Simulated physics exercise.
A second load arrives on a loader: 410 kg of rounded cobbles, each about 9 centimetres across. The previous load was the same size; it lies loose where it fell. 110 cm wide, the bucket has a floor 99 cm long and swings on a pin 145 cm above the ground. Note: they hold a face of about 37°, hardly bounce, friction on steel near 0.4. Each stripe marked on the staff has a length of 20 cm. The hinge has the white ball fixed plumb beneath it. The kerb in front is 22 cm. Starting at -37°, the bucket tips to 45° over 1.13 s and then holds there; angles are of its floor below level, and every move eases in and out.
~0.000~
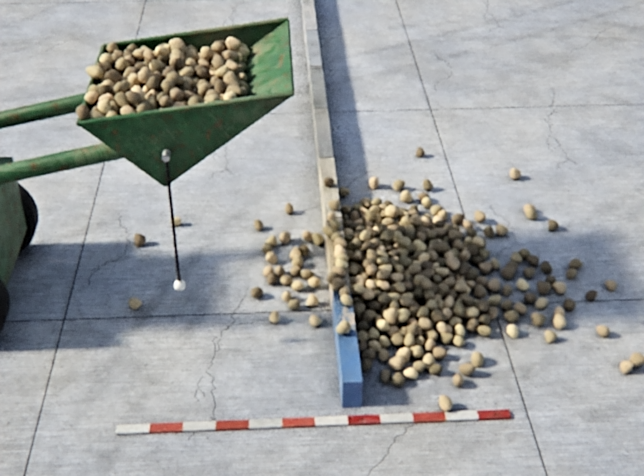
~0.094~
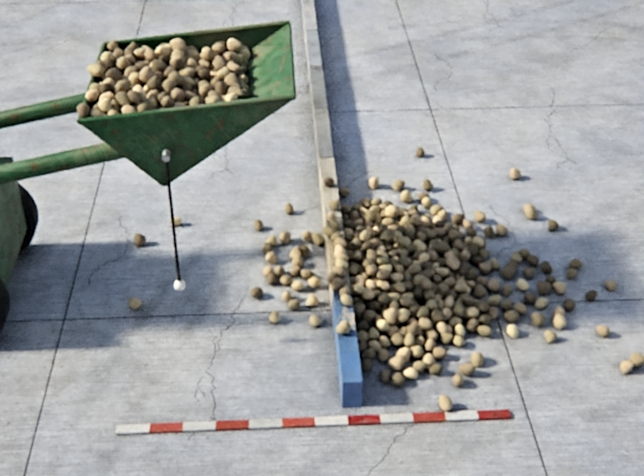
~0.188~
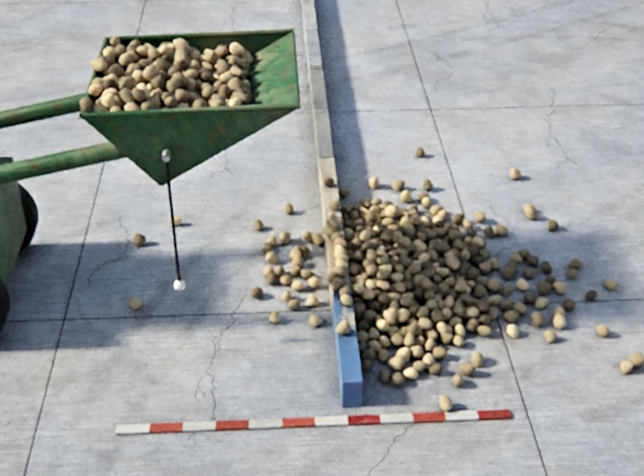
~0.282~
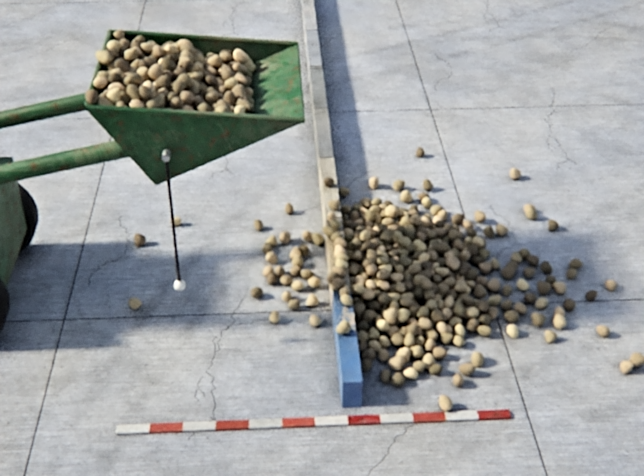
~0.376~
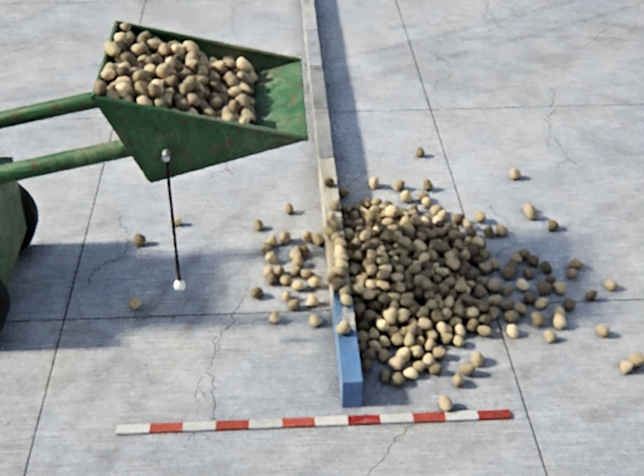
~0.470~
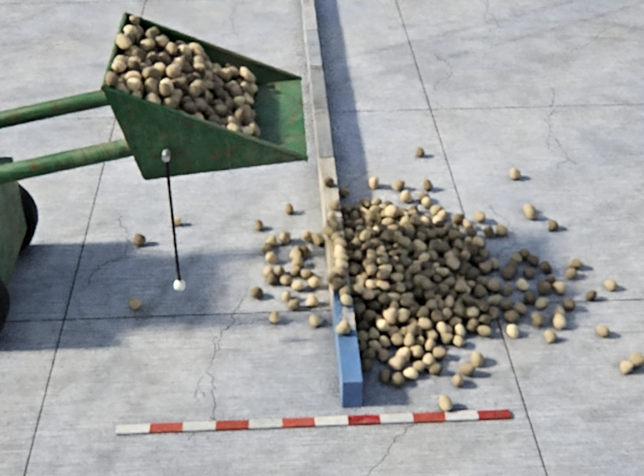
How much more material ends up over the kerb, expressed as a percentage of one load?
About 19 per cent of a load more.
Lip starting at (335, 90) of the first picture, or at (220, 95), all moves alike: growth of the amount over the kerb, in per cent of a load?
60 % and 0 %.
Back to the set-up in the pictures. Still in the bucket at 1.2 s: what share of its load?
Some 55 percent, roughly.
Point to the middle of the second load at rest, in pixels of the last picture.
(305, 276).
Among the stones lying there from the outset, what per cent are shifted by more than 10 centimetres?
Near 5 per cent, I reckon.
After 0.9 s the floor is at 32°; in per cent of one load, 100 in the bucket, 10 on this side of the kerb, 90 over the kerb; the foremost stones are at (626, 300).
After 1.2 s the floor is at 45°; in per cent of one load, 55 in the bucket, 55 on this side of the kerb, 90 over the kerb; the foremost stones are at (626, 300).
After 1.6 s the floor is at 45°; in per cent of one load, 7 in the bucket, 95 on this side of the kerb, 98 over the kerb; the foremost stones are at (626, 300).
After 4.2 s the floor is at 45°; in per cent of one load, 0 in the bucket, 91 on this side of the kerb, 110 over the kerb; the foremost stones are at (626, 300). Net gain over the kerb, 19.
